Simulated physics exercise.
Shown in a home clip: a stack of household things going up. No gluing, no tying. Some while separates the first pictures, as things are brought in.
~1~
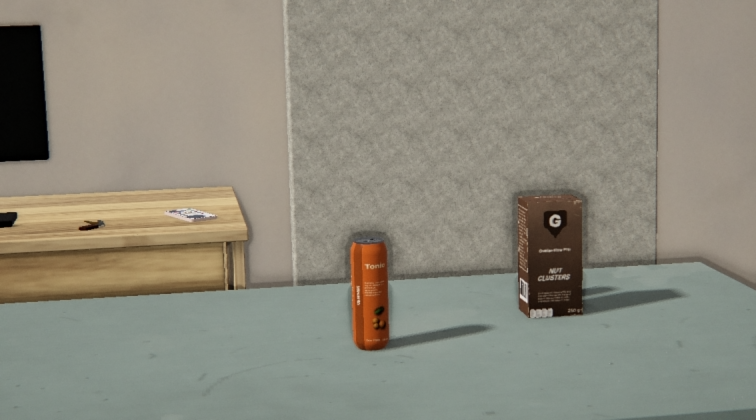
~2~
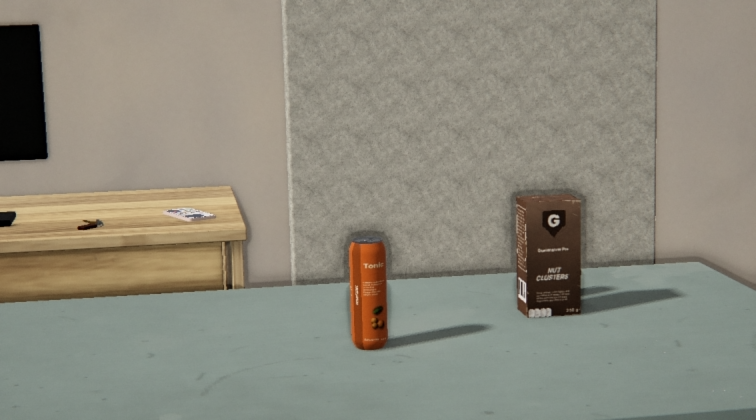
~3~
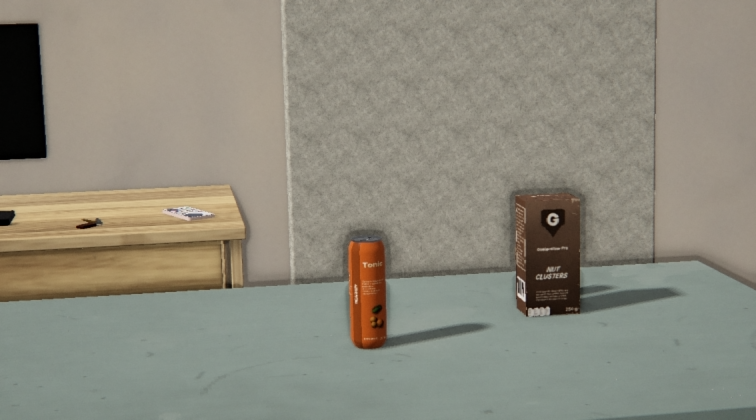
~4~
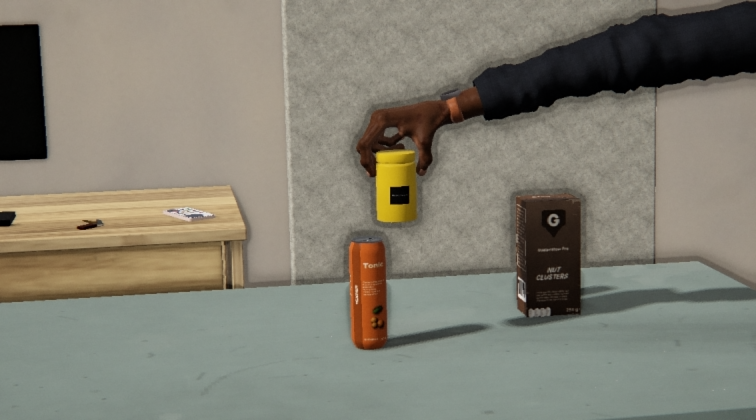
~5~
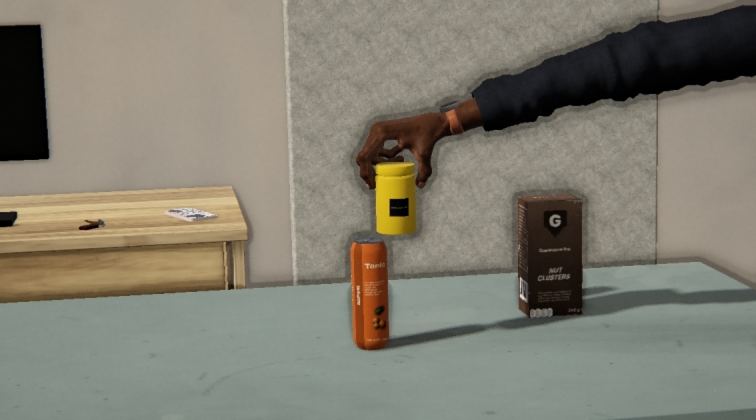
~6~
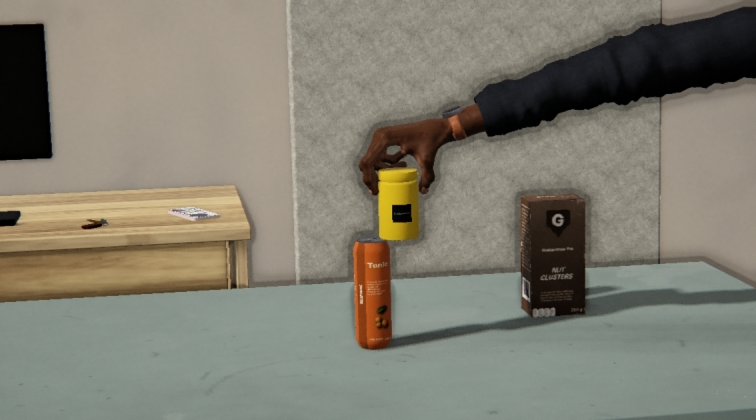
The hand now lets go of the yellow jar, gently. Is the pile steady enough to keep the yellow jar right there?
The pile fails to rest steadily.
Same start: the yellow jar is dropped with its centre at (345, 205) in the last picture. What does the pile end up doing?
Afterwards the pile tumbles over.
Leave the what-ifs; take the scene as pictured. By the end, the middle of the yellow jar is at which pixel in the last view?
End position: Approximately (459, 324).
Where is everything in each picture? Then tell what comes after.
In the first picture, the last thing is not in view yet.
In the second picture, the last thing is not in view yet; orange can (369, 294).
In the third picture, the last thing is not in view yet; brown carton (548, 255).
The fourth picture shows still above its spot; yellow jar (396, 186).
The fifth picture shows still above its spot; yellow jar (396, 198); orange can (370, 294).
The sixth picture shows in place under the hand; yellow jar (399, 203); brown carton (553, 255).
Then, 0.40 s after the last picture, yellow jar now fallen.
Then, 0.50 s after the last picture, things are still on the move.
At rest, fallen, yellow jar; the other 3 in place. Seen from the same camera at the end, yellow jar near (459, 324). The pile gives way.
